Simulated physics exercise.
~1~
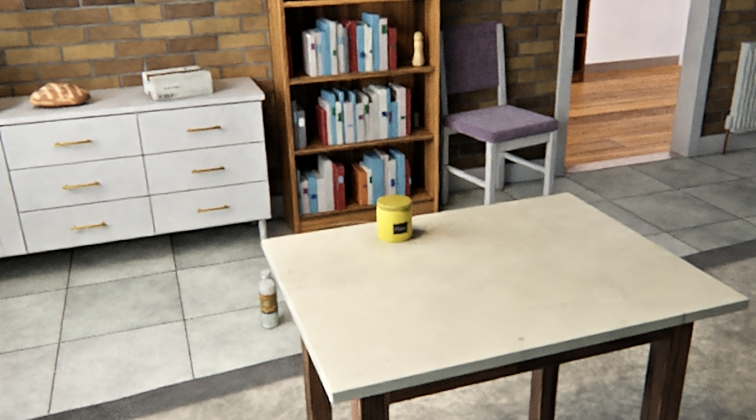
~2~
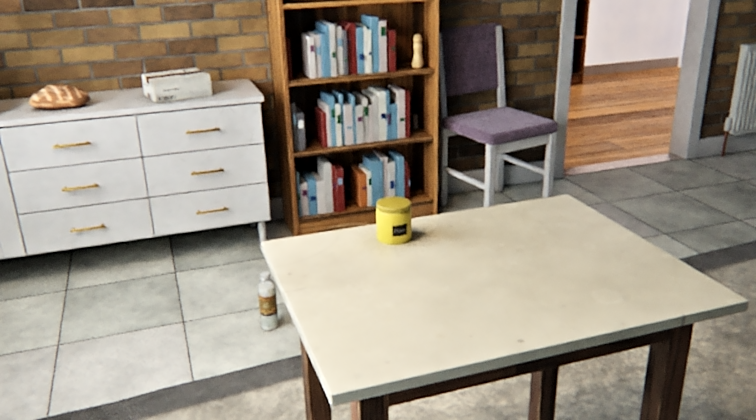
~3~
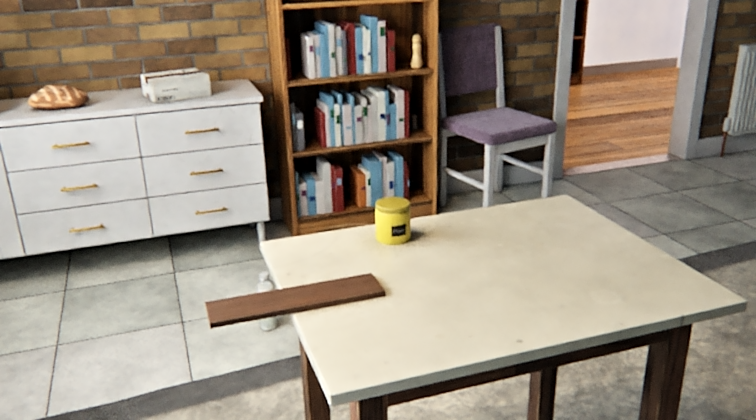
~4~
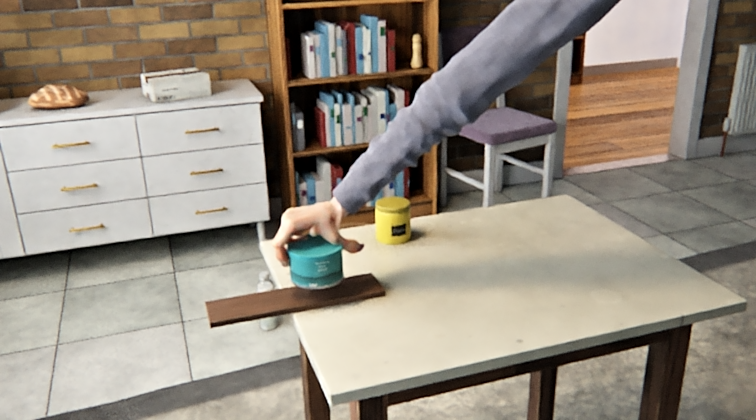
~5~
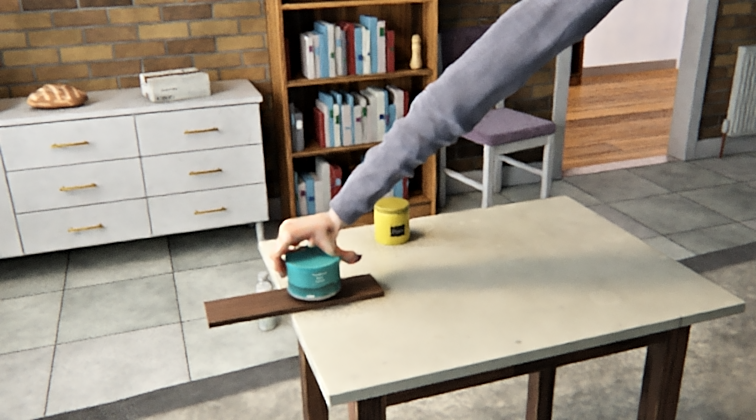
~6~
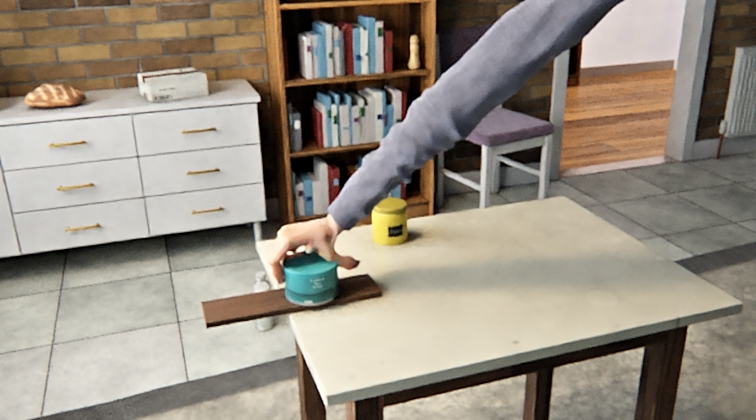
Room with a pale table, where a brown board appears jutting past the left edge and a hand lowers a turquoise tub onto it.
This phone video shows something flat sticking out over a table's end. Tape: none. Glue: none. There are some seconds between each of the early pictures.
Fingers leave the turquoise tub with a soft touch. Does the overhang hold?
It will manage to stay balanced.
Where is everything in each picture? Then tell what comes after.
In the first picture, the last thing is not in view yet.
In the second picture, the last thing is not in view yet.
In the third picture, the last thing is not in view yet; brown board (296, 299).
The fourth picture shows coming down; turquoise tub (316, 261); brown board (296, 299).
The fifth picture shows coming down; turquoise tub (313, 272); brown board (295, 299).
The sixth picture shows set down, still held; turquoise tub (311, 277); brown board (292, 299).
Then, 0.80 s on from there, no change.
Then, 1.70 s on from there, turquoise tub resting near (311, 278).
In the end, all 3 unmoved. At the end, from the last picture's camera, turquoise tub near (311, 278). The board keeps its balance.
